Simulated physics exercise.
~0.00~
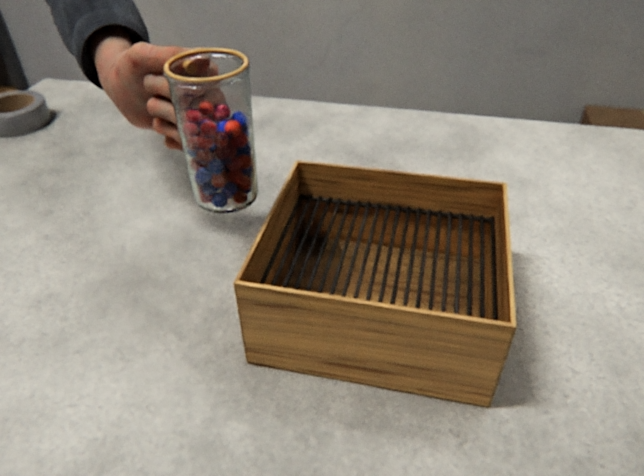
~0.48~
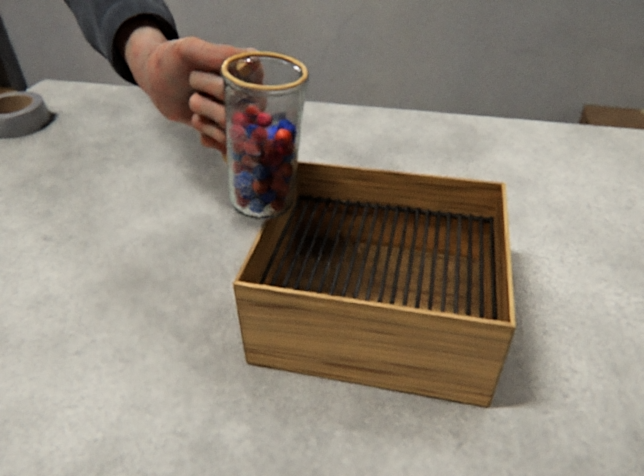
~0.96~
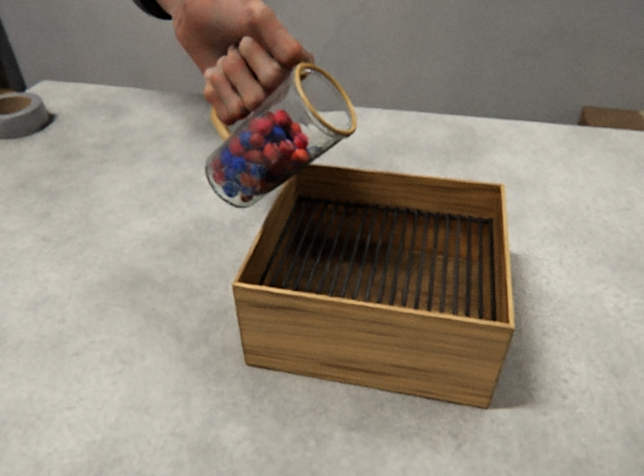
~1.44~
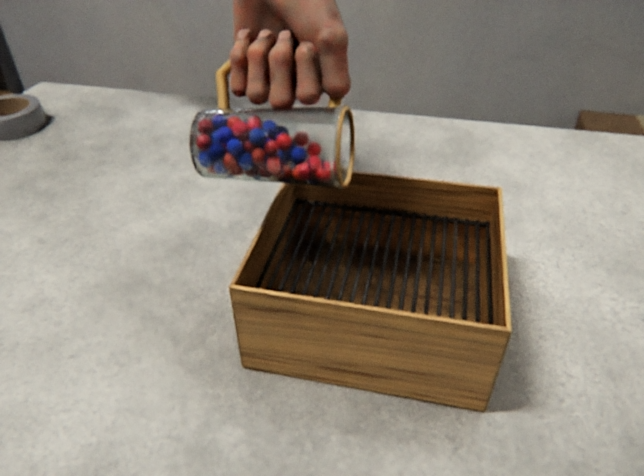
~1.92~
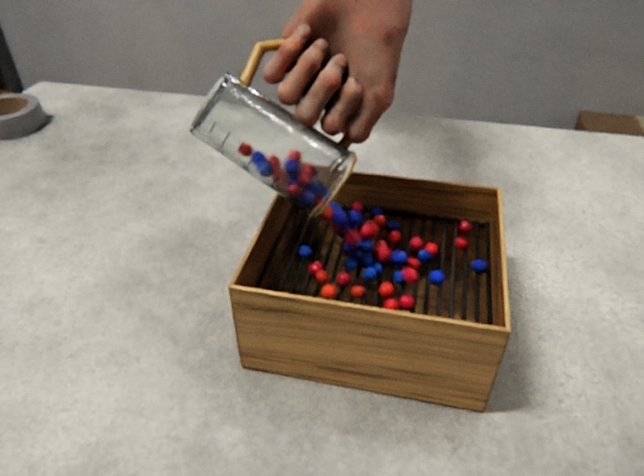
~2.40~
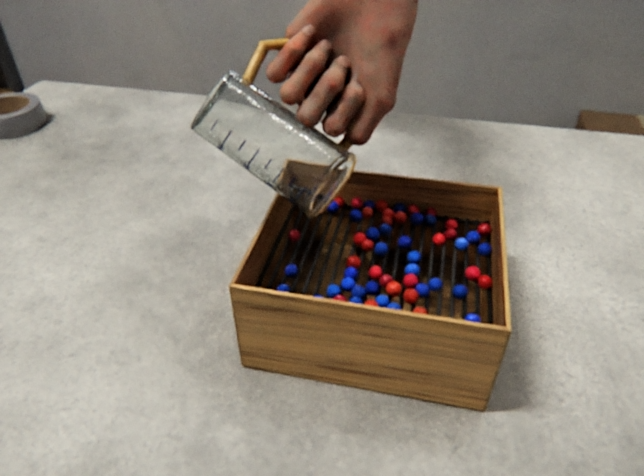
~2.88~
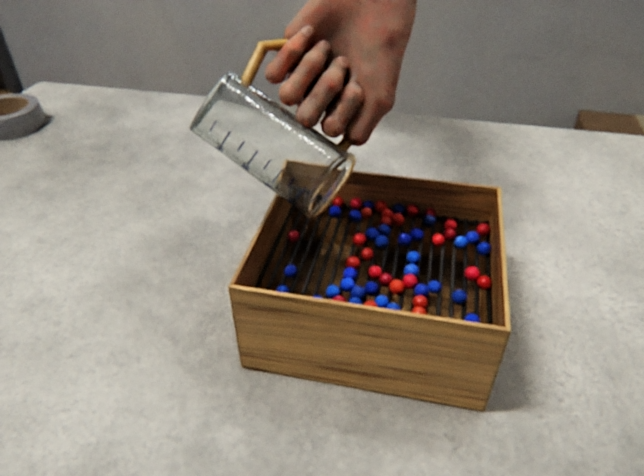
On a pale grey tabletop, a hand holds a clear glass mug of small red and blue balls beside an open wooden box with dark wires across it. The hand carries the mug right towards the box, then lifts and tilts it over the left edge. The mug goes onto its side with the balls still inside. Tipped further, mouth down, it spills them in a stream, and they scatter across the wires. Finally the emptied mug hangs tilted over the box, while the red and blue balls all lie still on top of the wires.
